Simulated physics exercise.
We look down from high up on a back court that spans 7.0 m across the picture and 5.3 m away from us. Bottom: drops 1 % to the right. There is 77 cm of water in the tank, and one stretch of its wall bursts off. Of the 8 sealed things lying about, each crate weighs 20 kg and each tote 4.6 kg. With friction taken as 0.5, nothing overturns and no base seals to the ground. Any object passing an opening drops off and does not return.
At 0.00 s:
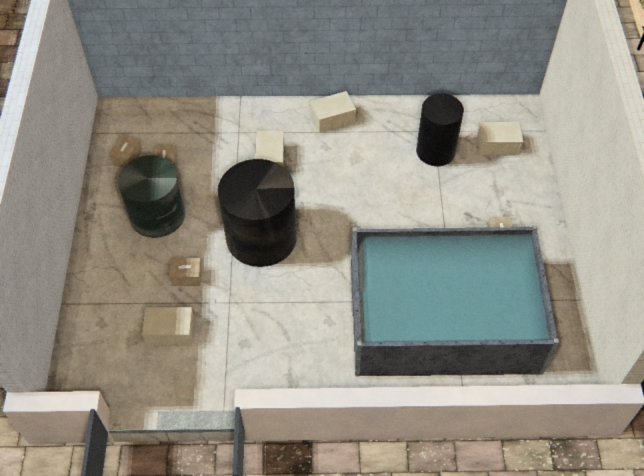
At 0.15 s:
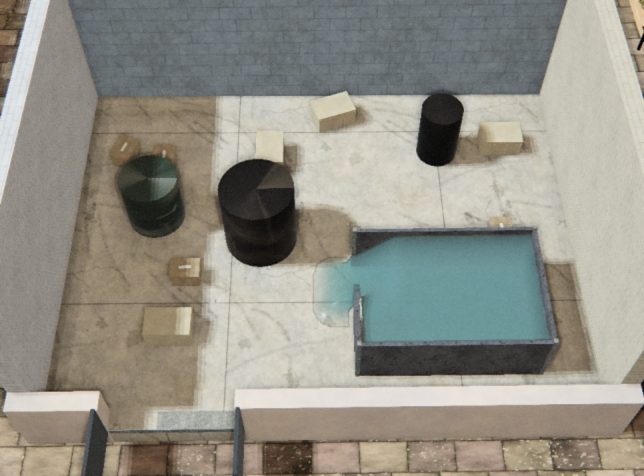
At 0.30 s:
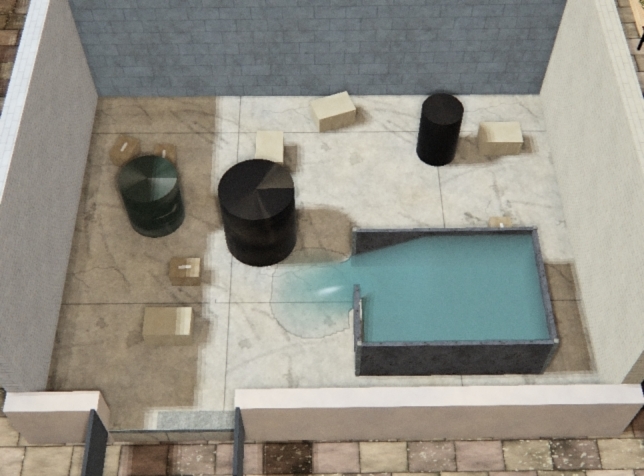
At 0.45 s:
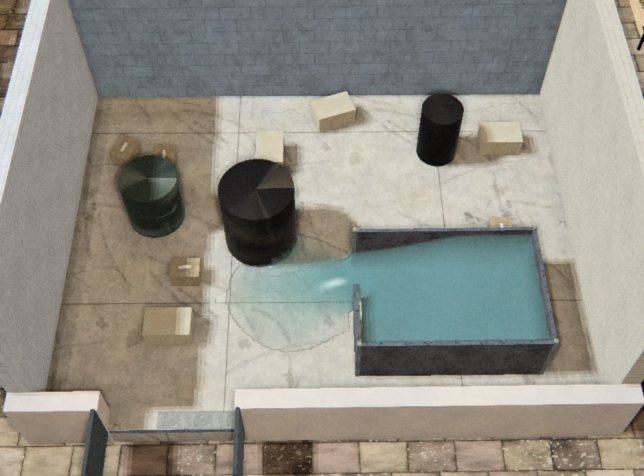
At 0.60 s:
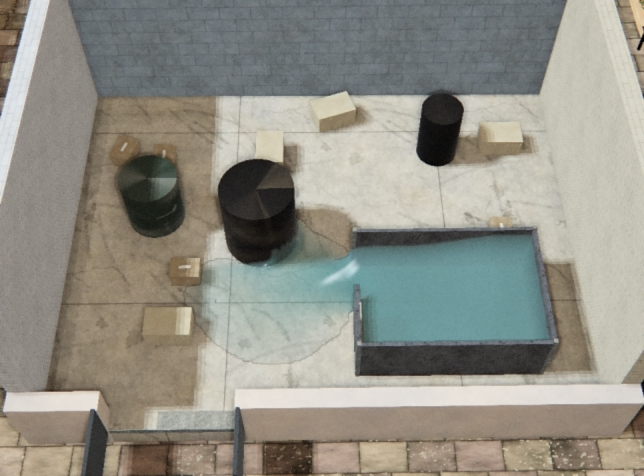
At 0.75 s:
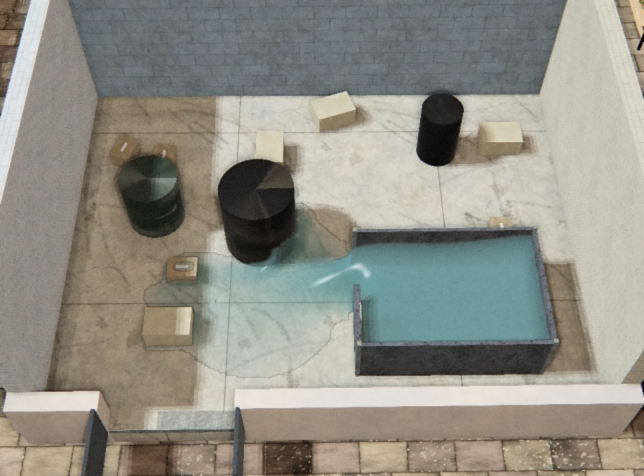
In a walled court, water pours leftward from a tank and spreads around a black cylinder.
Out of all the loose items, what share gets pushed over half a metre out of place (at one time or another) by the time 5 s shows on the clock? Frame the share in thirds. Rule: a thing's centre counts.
An in-between fraction is pushed that far, a third or more but below two thirds.
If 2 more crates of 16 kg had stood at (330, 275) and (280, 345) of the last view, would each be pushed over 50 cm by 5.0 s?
Respectively: Tops it; tops it.
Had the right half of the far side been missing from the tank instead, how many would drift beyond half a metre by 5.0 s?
Then it comes to 7.
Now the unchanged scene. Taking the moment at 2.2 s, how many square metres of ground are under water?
Flooded: Near 19 m2.
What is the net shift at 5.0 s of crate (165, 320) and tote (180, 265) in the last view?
In turn: 120 cm, 300 cm.
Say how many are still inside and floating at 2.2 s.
The count is 1.
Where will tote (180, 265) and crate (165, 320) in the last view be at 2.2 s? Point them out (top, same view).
First near (103, 219), second near (61, 369).
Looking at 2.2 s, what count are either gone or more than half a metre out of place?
I get 2.
After 1.1 s 1 of 8 are over 50 cm from their spots; 0 afloat.
After 2.2 s 2 of 8 are over 50 cm from their spots; 1 afloat.
After 3.5 s 3 of 8 are over 50 cm from their spots; 1 afloat.
After 5.0 s 3 of 8 are over 50 cm from their spots, and 3 have been at some point; 3 afloat.
